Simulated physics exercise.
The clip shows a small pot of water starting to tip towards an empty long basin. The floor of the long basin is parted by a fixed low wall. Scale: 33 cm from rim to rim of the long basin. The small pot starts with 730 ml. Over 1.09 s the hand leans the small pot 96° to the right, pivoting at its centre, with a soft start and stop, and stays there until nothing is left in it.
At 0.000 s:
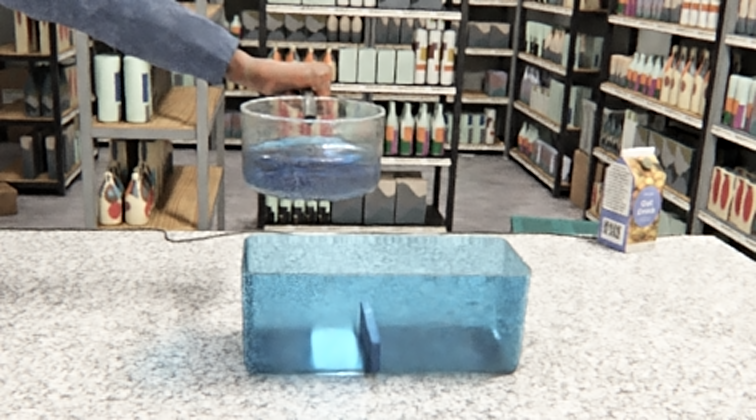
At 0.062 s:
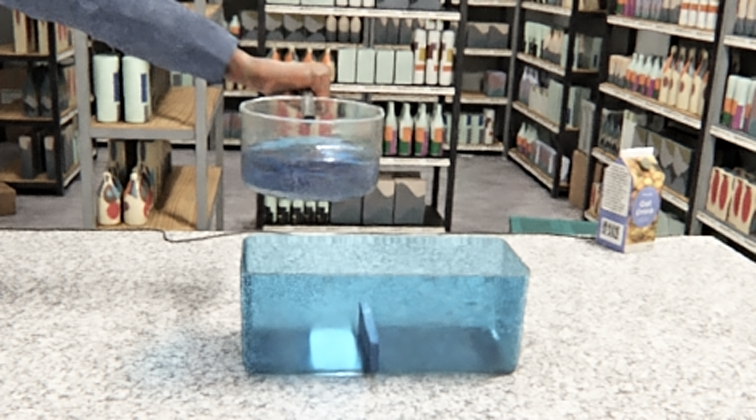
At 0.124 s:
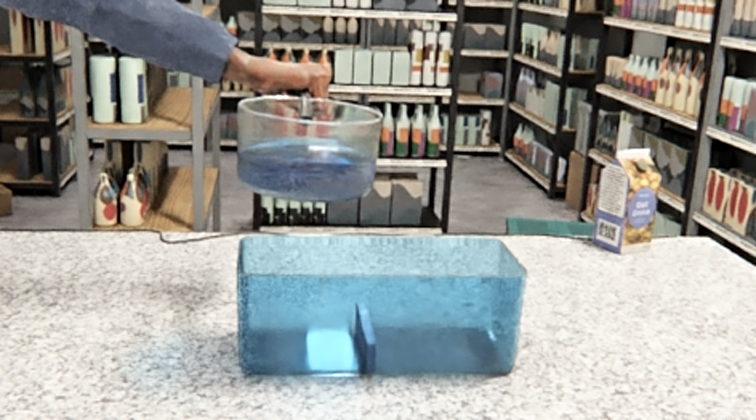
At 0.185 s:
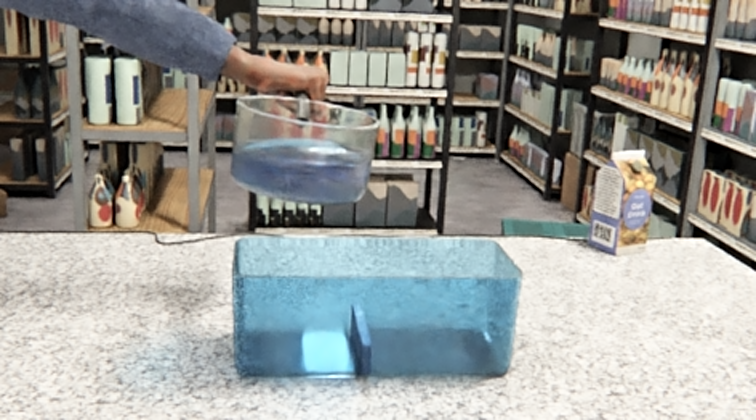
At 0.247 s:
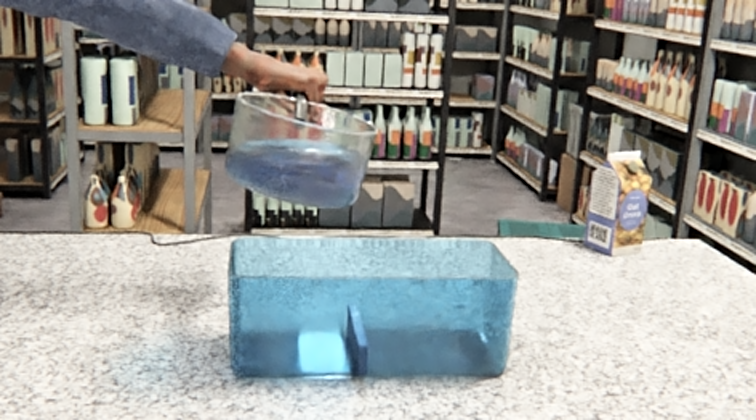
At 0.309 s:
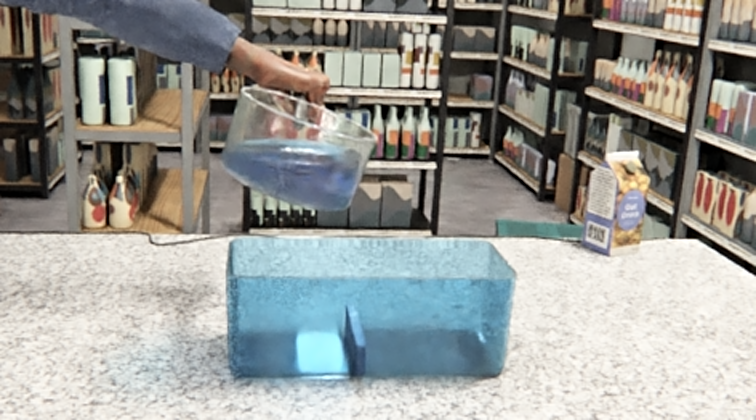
A hand held a clear round pot of bluish water above a long blue see-through basin on a speckled counter, then slowly leaned the pot a little to the right, shelves of bottles behind.
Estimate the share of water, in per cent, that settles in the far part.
The far part has some 91 per cent.
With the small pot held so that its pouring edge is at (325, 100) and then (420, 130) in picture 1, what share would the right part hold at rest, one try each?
First 35, then 95 per cent.
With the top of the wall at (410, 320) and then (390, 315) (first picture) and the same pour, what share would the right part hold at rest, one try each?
First 55, then 90 per cent.
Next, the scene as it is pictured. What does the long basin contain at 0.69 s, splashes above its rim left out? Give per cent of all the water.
Some 4 per cent.
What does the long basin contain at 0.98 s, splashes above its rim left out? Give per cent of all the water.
About 62 per cent.
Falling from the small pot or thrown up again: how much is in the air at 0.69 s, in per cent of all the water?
About 22 per cent.
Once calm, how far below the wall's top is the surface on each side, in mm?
Some 34 mm on the left and 6 mm on the right.
After 0.69 s the tilt is 68° and 74 per cent is still to pour, 0 is left of the wall and 4 right of it.
After 0.98 s the tilt is 93° and 25 per cent is still to pour, 2 is left of the wall and 59 right of it.
After 1.27 s the tilt is 96° and 5 per cent is still to pour, 6 is left of the wall and 85 right of it.
After 1.59 s the tilt is 96° and 1 per cent is still to pour, 7 is left of the wall and 91 right of it.
In the end 9 per cent lies left of the wall, 91 right of it and 0 outside.
